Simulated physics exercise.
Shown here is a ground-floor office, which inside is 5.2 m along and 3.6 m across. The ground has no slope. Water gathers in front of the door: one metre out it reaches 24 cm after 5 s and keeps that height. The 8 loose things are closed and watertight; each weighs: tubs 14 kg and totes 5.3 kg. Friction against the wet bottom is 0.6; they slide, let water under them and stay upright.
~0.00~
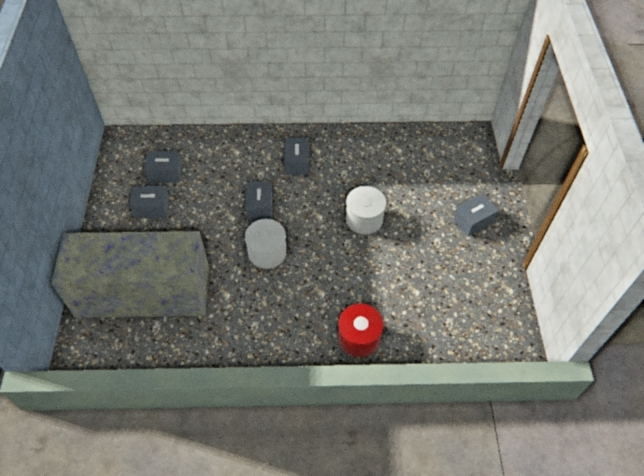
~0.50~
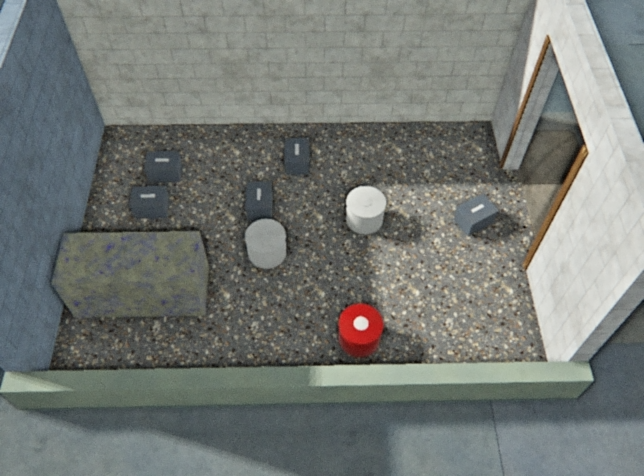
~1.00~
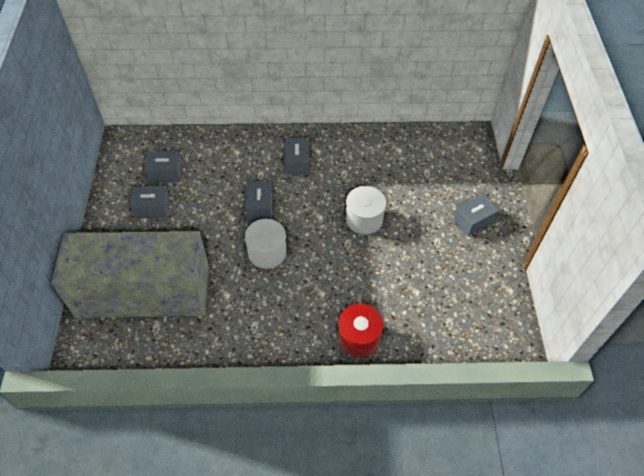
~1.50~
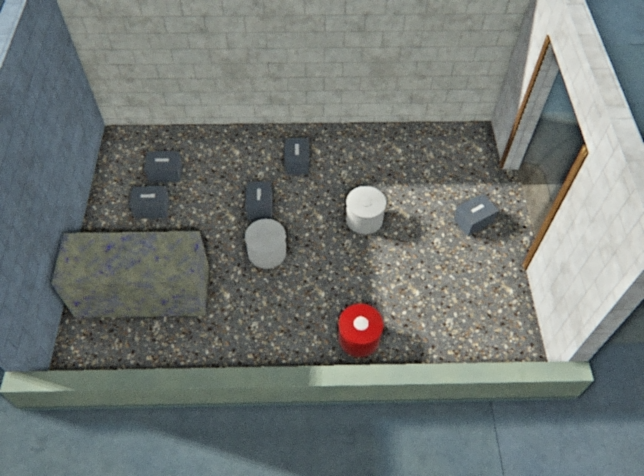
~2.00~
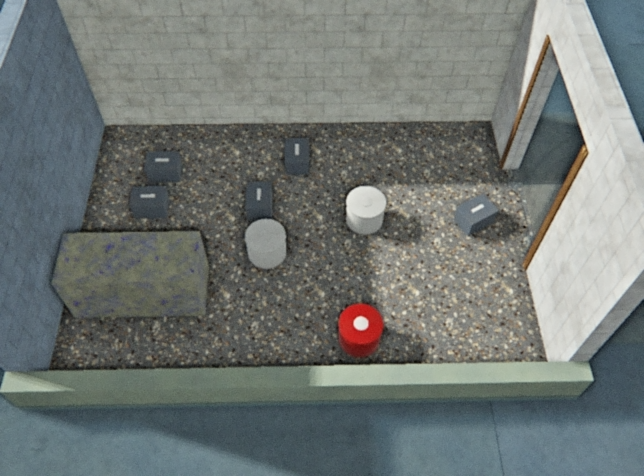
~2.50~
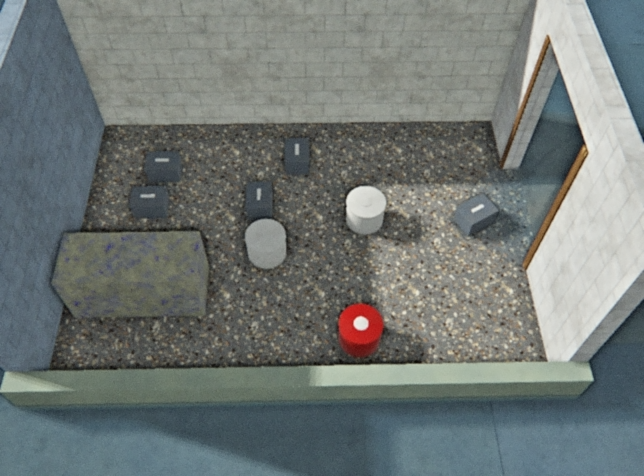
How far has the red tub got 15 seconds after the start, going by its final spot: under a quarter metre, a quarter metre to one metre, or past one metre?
I reckon it goes over a metre.
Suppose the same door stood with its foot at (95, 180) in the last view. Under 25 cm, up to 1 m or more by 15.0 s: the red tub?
Red tub: Goes a long way.
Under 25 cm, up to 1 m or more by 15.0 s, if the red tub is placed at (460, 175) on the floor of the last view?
Short answer, it is taken a long way.
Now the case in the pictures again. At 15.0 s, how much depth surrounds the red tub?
Somewhere close to 12 cm.
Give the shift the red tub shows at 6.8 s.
5 cm or so by then.
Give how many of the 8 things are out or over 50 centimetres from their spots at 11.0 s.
Count: 6.
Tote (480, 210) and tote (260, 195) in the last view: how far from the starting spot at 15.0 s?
Respectively 400 and 10 cm.
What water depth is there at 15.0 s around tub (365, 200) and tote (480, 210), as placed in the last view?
Depth approx. 15 cm / 18 cm.
After 3.5 s the red tub is near (361, 324), 0.0 m from its start, aground; 0 afloat.
After 6.8 s the red tub is near (360, 328), 0.0 m from its start, aground; 2 afloat.
After 11.0 s the red tub is near (363, 334), 0.1 m from its start, aground; 7 afloat.
After 15.0 s the red tub is near (506, 263), 1.7 m from its start, afloat; 8 afloat.
